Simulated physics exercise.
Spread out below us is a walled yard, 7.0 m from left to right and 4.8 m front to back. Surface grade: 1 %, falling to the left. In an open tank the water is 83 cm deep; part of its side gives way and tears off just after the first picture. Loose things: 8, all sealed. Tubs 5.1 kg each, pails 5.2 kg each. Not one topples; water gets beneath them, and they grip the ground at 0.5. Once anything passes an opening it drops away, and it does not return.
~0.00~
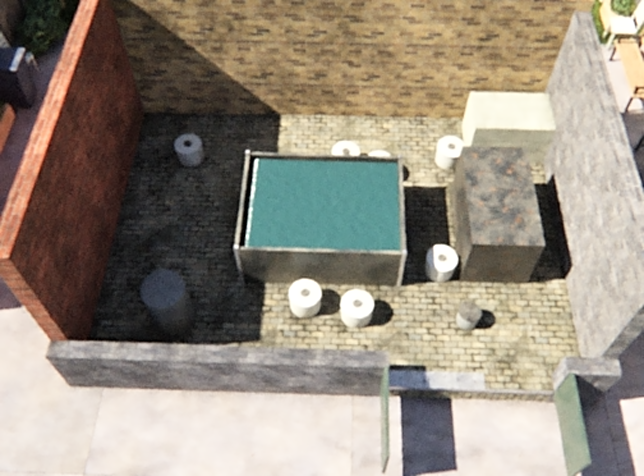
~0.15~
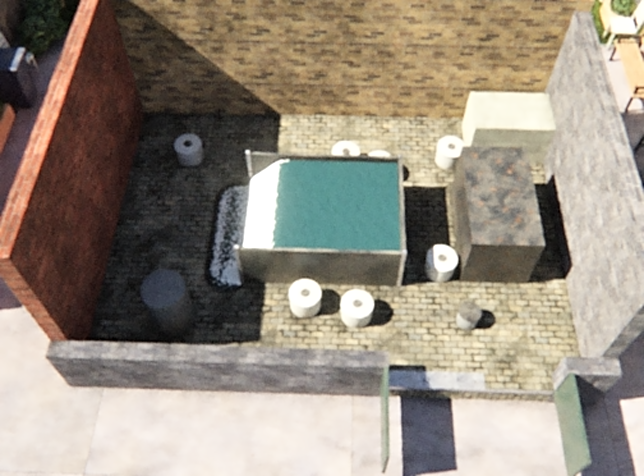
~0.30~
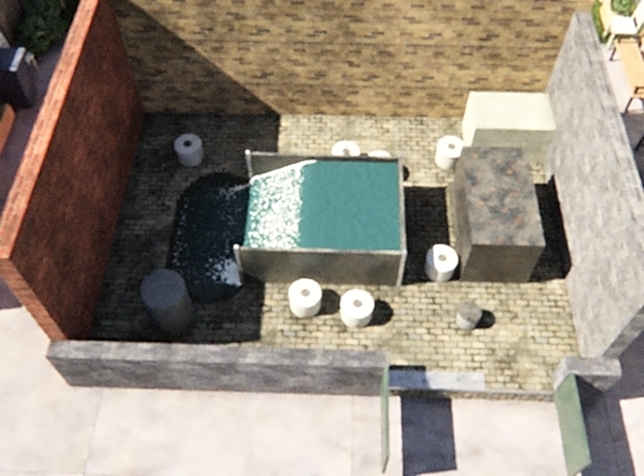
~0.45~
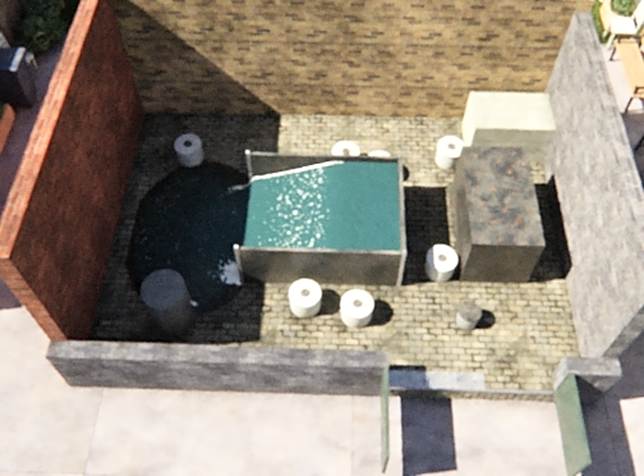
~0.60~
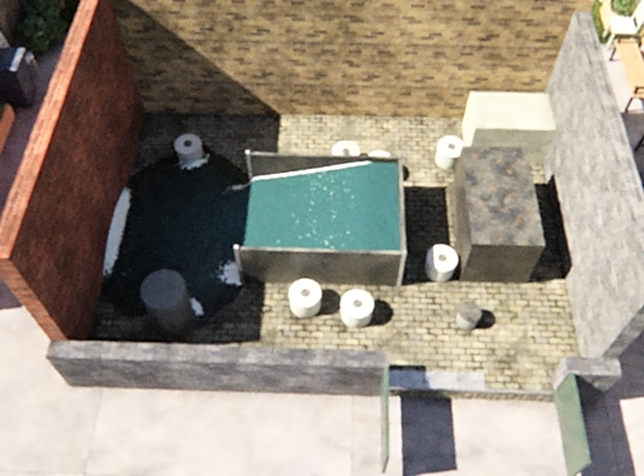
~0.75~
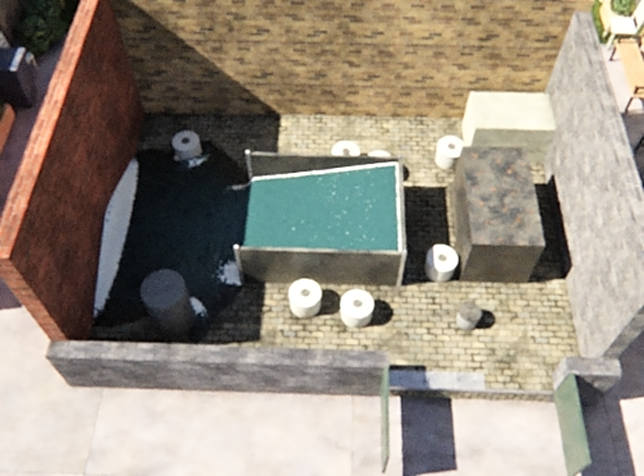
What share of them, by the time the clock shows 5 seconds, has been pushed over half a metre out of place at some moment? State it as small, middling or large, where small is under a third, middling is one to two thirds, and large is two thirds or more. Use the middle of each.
Large.
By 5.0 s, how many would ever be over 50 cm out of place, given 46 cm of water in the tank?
Under that setup the answer is 3.
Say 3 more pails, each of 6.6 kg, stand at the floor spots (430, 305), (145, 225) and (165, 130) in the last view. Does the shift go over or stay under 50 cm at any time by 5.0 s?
The first comes out beyond the limit, the second beyond the limit, the third beyond the limit.
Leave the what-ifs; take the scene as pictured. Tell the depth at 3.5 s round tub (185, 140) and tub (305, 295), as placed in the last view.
Around 11 cm and 10 cm.
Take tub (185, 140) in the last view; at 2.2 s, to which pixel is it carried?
(213, 114), roughly.
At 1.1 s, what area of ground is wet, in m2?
My estimate is roughly 11.5 m2.
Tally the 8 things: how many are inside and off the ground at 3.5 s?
Just then, the number is 4.
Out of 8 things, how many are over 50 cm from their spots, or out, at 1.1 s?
It comes to 1.
After 1.1 s 1 of 8 are over 50 cm from their spots; 0 afloat.
After 2.2 s 1 of 8 are over 50 cm from their spots; 1 afloat.
After 3.5 s 5 of 8 are over 50 cm from their spots; 4 afloat.
After 5.0 s 8 of 8 are over 50 cm from their spots, and 8 have been at some point; 7 afloat.
